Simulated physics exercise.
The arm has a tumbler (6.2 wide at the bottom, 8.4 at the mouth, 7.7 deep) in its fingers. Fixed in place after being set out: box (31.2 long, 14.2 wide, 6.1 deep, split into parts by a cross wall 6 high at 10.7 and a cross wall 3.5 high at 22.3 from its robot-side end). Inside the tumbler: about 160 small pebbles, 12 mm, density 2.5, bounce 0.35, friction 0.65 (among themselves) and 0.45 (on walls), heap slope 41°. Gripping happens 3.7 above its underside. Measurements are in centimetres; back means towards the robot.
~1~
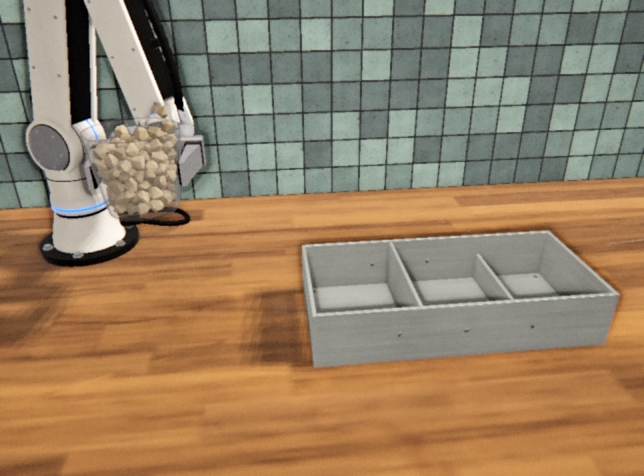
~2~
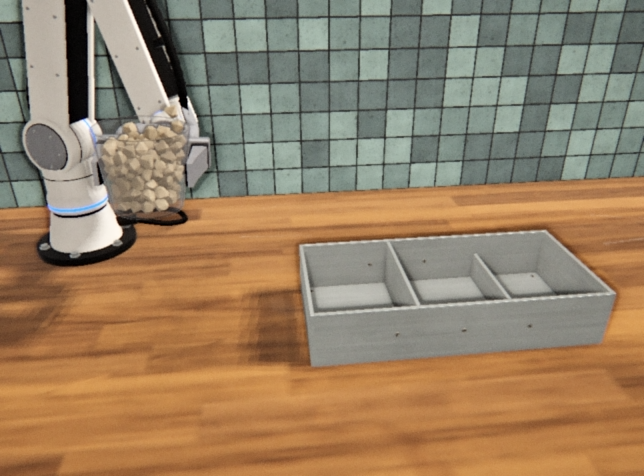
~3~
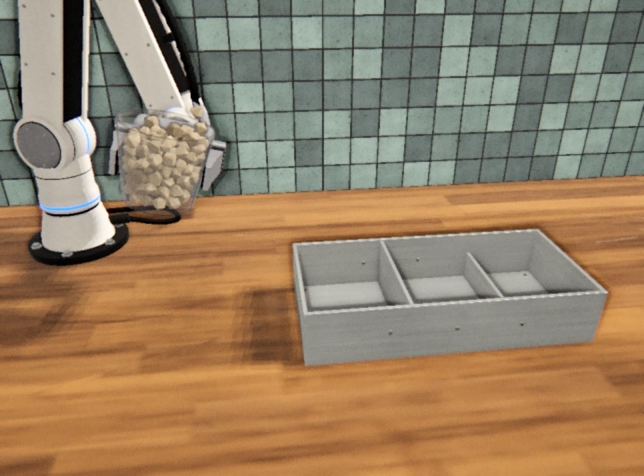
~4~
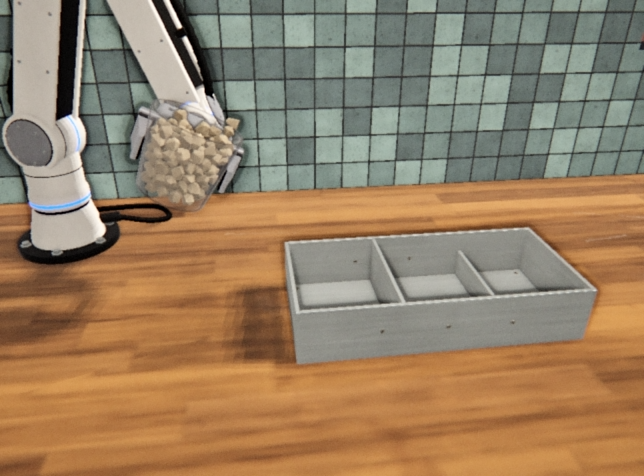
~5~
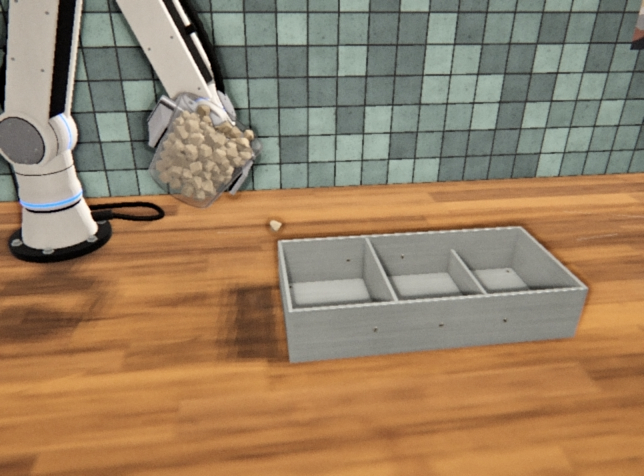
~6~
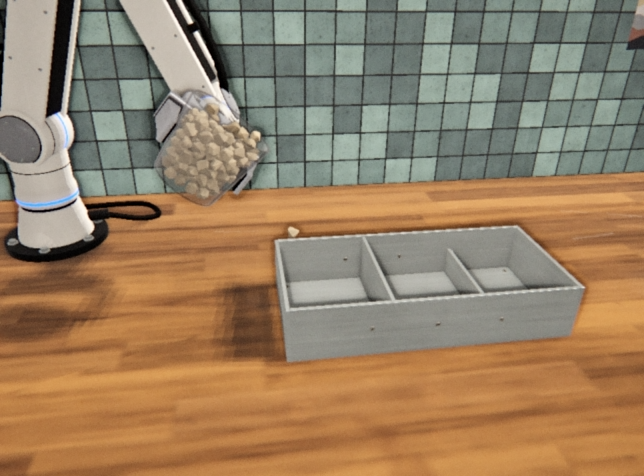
A robot arm tilts a clear tumbler of pebbles rightward, and one pebble drops out.
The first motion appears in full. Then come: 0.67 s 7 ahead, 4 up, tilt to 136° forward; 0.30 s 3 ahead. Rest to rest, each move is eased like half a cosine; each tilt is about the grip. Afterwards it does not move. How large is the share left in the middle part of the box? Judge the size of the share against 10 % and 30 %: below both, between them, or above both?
Below both.
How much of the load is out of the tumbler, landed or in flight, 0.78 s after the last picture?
Share out: Near 100 %.
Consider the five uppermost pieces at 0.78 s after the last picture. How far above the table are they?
Somewhere around 6 cm above the tabletop.
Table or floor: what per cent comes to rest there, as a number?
0 per cent or so.
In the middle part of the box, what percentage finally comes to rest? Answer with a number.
I'd guess near 0 per cent.
Then, 0.39 s on, tilted 100° forward, highest piece 26 above the table; 153 in the tumbler, 1 in the robot-side part, 1 in flight or on a rim.
Then, 0.78 s on, tilted 136° forward, highest piece 7 above the table; 154 in the robot-side part, 1 in the middle part.
Then, 1.17 s on, tilted 136° forward, highest piece 3 above the table; 154 in the robot-side part, 1 in the middle part.
Then, 2.22 s on, tilted 136° forward, highest piece 3 above the table; 154 in the robot-side part, 1 in the middle part.
In the end, 154 in the robot-side part, 1 in the middle part. That is 1 % in the middle part of the box.
